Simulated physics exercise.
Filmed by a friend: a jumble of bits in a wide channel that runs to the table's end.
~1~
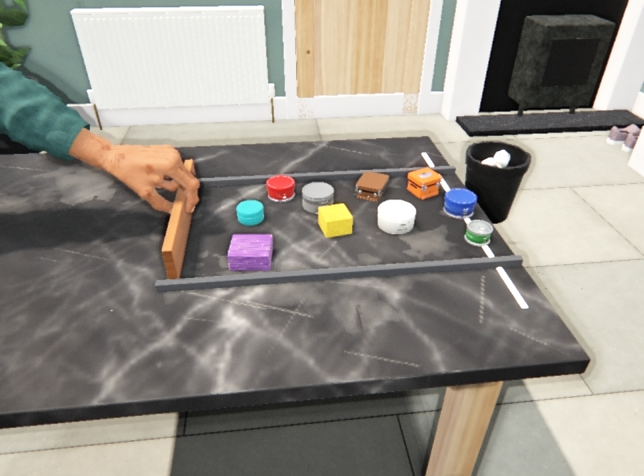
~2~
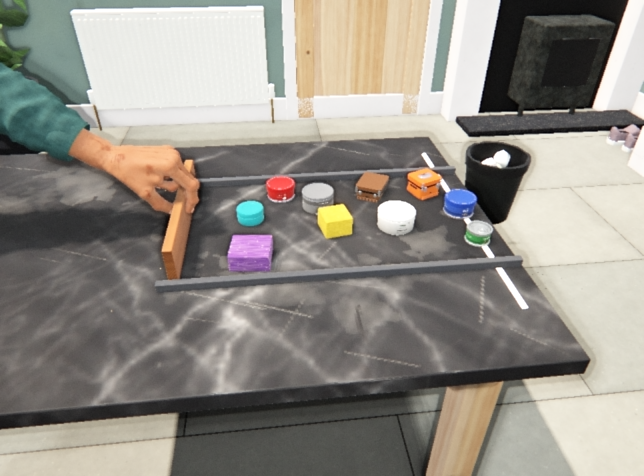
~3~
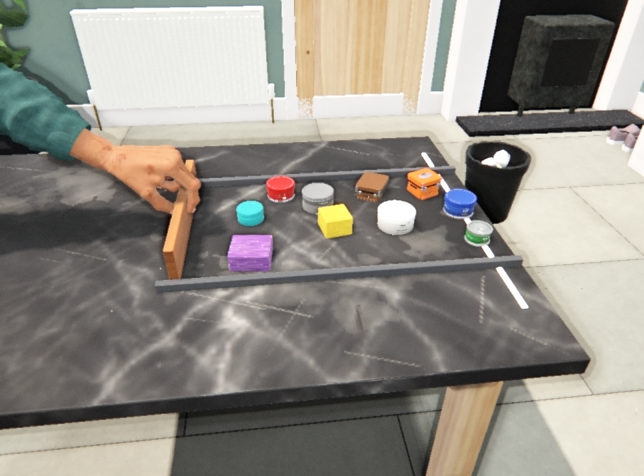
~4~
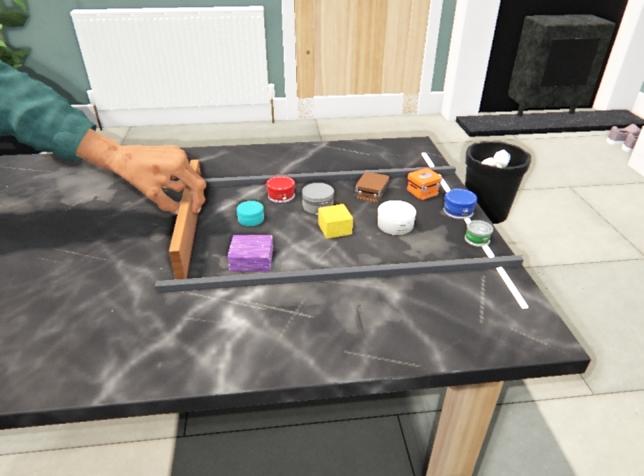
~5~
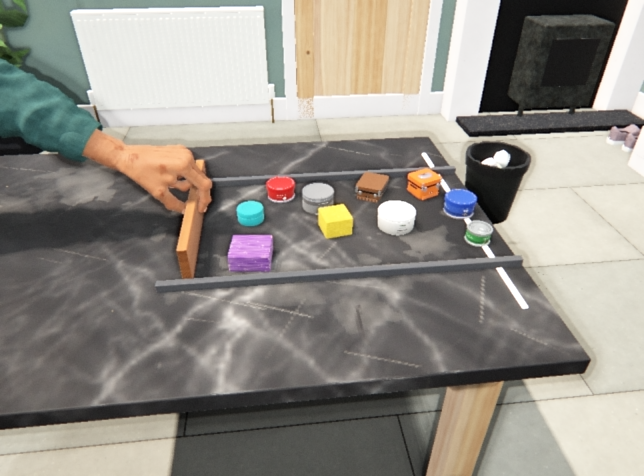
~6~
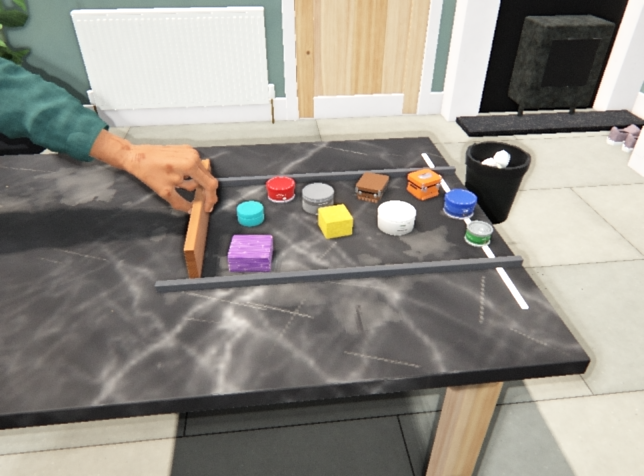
A hand in a green sleeve grips an upright wooden board on a dark marbled table, seen from slightly above in a pale-tiled room. Between two grey rails sit purple and yellow blocks, teal, red, grey and white tubs, brown and orange cases, and blue and green pots near a white strip. The hand slides the board slightly rightward while the objects and view stay still.
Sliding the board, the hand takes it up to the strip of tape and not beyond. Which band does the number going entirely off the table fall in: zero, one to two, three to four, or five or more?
I expect the drop count to reach five or more.
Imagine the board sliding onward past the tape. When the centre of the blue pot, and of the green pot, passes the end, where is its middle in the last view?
The blue pot puts it at (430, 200), the green pot at (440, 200).
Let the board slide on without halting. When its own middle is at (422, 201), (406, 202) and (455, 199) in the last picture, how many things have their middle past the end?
1; 0; 5.
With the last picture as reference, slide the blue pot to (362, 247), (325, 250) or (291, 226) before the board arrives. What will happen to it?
Spot by spot, it drops away, then drops away, then stays put.
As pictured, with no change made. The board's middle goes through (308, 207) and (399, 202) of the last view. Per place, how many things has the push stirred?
Tally: First 4; then 9.
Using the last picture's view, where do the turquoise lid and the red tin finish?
In the last picture, roughly (472, 203) and (457, 178).
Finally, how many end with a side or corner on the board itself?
So the total is 4.
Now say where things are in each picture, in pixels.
In the first picture, green pot (479, 233); blue pot (460, 204); orange case (424, 184); board (182, 214); tape (463, 213).
In the second picture, blue pot (460, 204); white tub (396, 218).
In the third picture, orange case (424, 184); grey tub (318, 199).
In the fourth picture, green pot (479, 234); board (189, 214).
In the fifth picture, blue pot (460, 204); yellow block (335, 221).
In the sixth picture, green pot (478, 234); blue pot (460, 204); orange case (424, 184); board (201, 214); tape (463, 213).
Soon after, none off yet; green pot at rest near (478, 234); blue pot at rest near (460, 204); orange case at rest near (424, 184).
After that, none off yet; green pot moving near (487, 234); blue pot displaced about its own width near (479, 199); orange case displaced well along near (476, 184).
In the end, the number that fall off is five or more; gone, grey tub, brown case, white tub, orange case, blue pot and green pot.
